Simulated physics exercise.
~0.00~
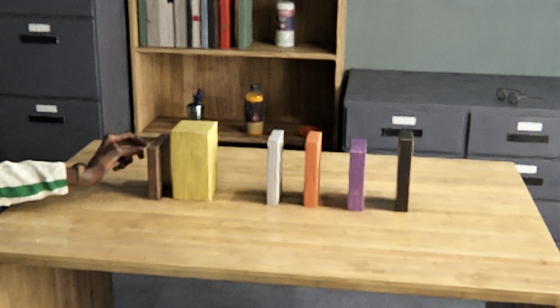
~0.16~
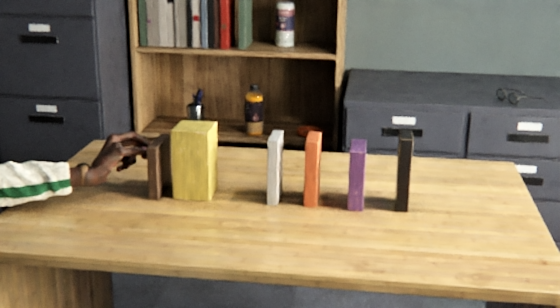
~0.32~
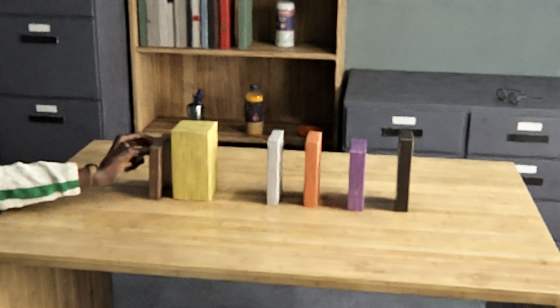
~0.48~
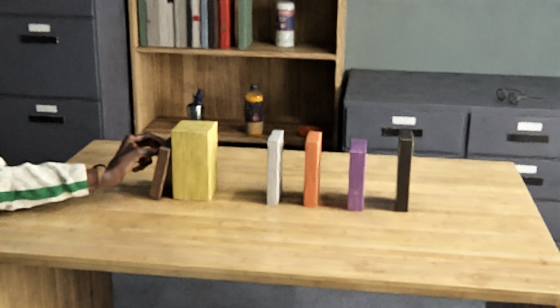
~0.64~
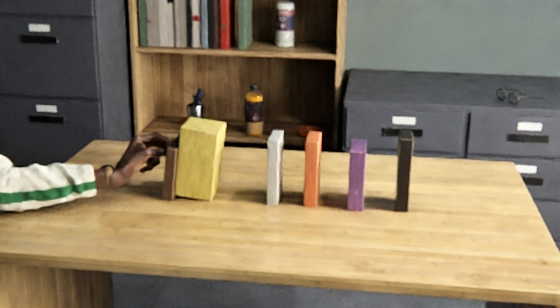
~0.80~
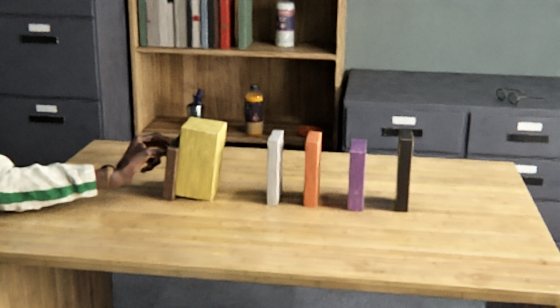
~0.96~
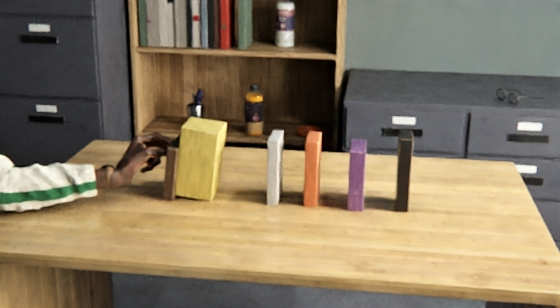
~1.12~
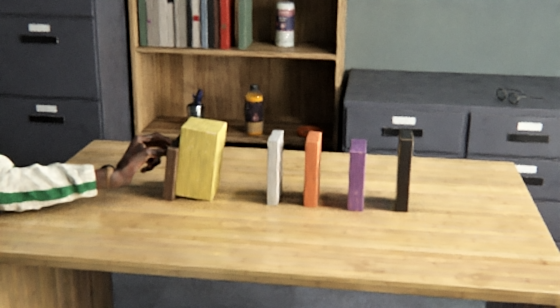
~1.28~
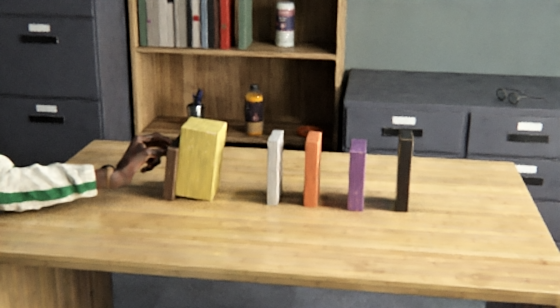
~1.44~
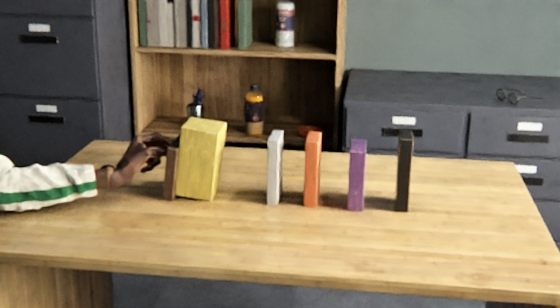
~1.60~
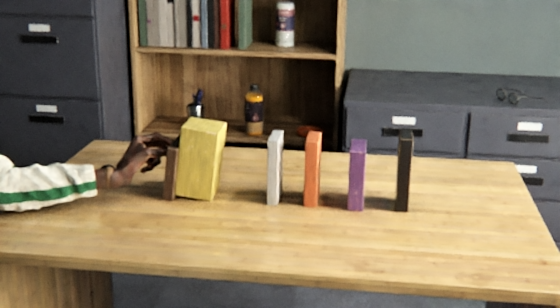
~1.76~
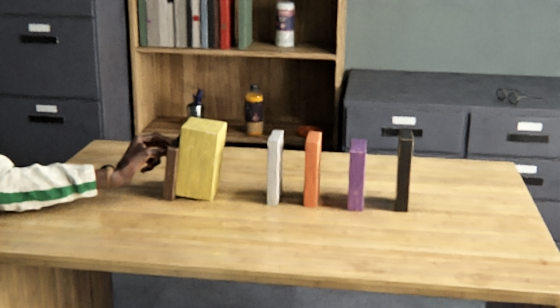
Hand tipping a brown block against a thick yellow block, which tilts slightly and stays up, the boards beyond still standing.
